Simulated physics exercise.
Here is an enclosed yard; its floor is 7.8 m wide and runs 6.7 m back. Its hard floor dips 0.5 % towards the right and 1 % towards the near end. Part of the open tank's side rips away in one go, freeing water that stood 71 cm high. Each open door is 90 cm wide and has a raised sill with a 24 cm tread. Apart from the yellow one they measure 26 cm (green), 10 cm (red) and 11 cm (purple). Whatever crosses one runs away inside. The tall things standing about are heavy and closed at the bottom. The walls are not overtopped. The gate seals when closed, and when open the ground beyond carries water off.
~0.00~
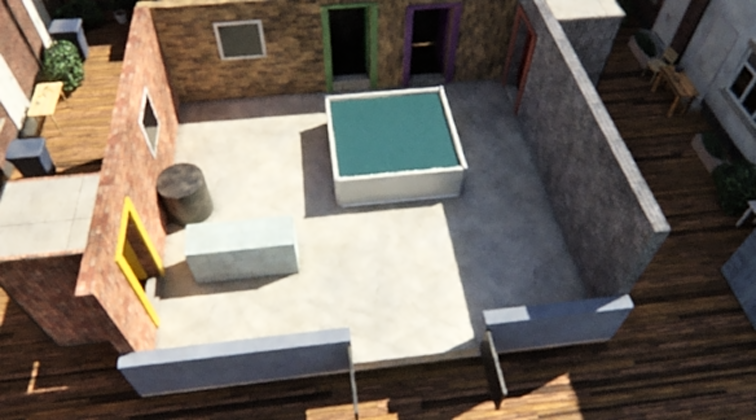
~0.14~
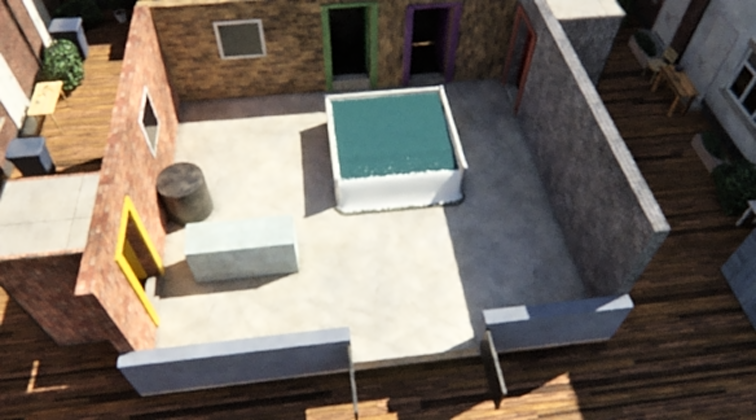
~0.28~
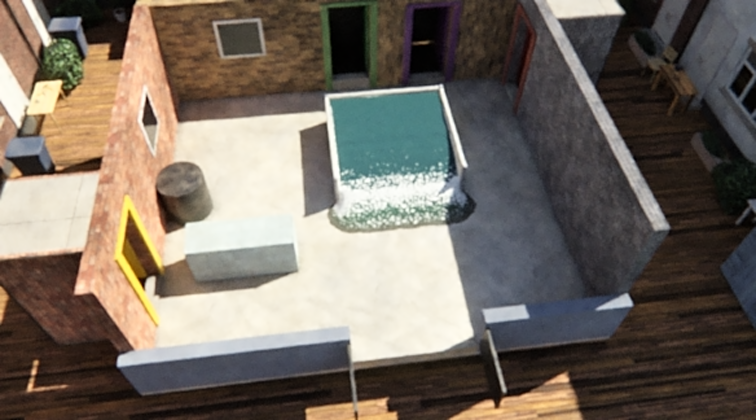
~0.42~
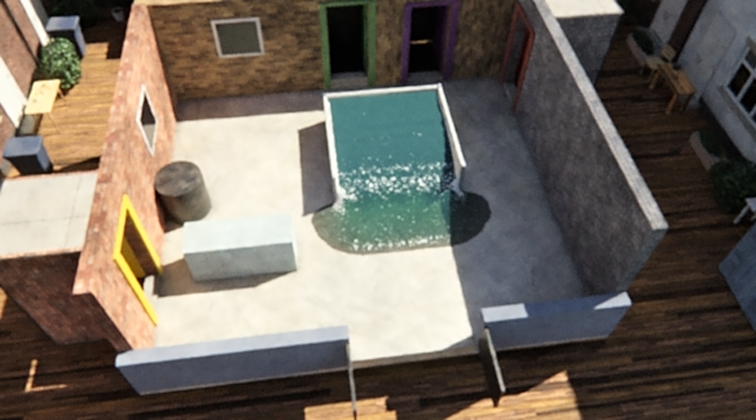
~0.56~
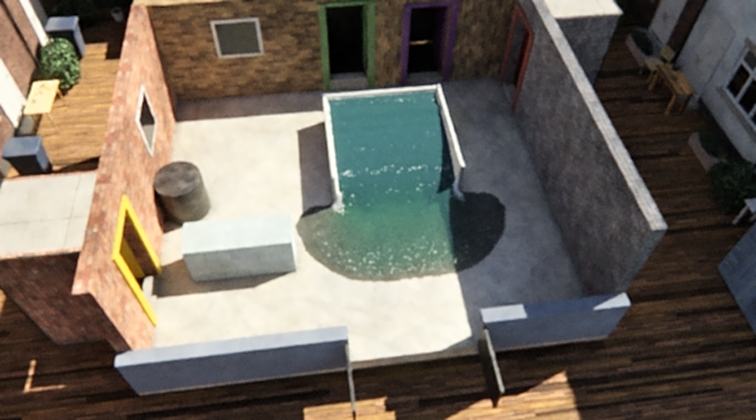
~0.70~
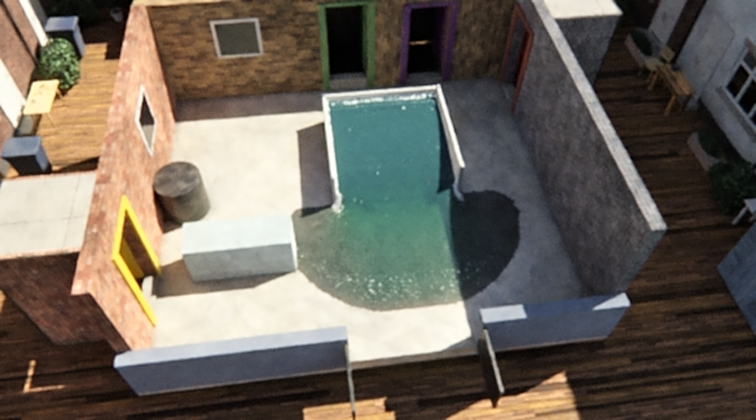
In a walled yard, an open tank's near side gives way and water spreads across the floor.
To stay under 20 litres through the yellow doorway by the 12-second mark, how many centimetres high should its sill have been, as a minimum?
About 7.5 cm.
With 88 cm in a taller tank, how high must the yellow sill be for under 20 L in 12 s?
Then roughly 9.5 cm.
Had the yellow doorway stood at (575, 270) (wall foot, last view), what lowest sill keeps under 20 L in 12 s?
About 18 cm.
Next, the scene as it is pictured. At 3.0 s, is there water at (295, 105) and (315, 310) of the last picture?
In that order: Dry, wet.
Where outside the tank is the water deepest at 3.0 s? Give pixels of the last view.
Around (582, 320).
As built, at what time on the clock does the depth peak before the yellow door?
At about 4.0 s.
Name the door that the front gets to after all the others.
It is the green one.
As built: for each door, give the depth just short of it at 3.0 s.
Depths in cm: Green 0, red 0, purple 0, yellow 3.
After 1.4 s water covers 35 % of the floor, deepest (30 cm) near (415, 201); it has not reached the yellow door.
After 3.0 s water covers 40 % of the floor, deepest (36 cm) near (582, 320); it has not reached the yellow door.
After 12.0 s water covers 85 % of the floor, deepest (8 cm) near (582, 320); 4 cm at the yellow door, 21 litres in over its 7 cm sill.
At the yellow door as built, the water arrived by 3.1 s and peaked near 11 cm at 4.0 s.
With a sill of 6 cm, 32 litres would have come in within the 12 s; with 9.5 cm, 5 litres. So under 20 litres takes about 7.5 cm.
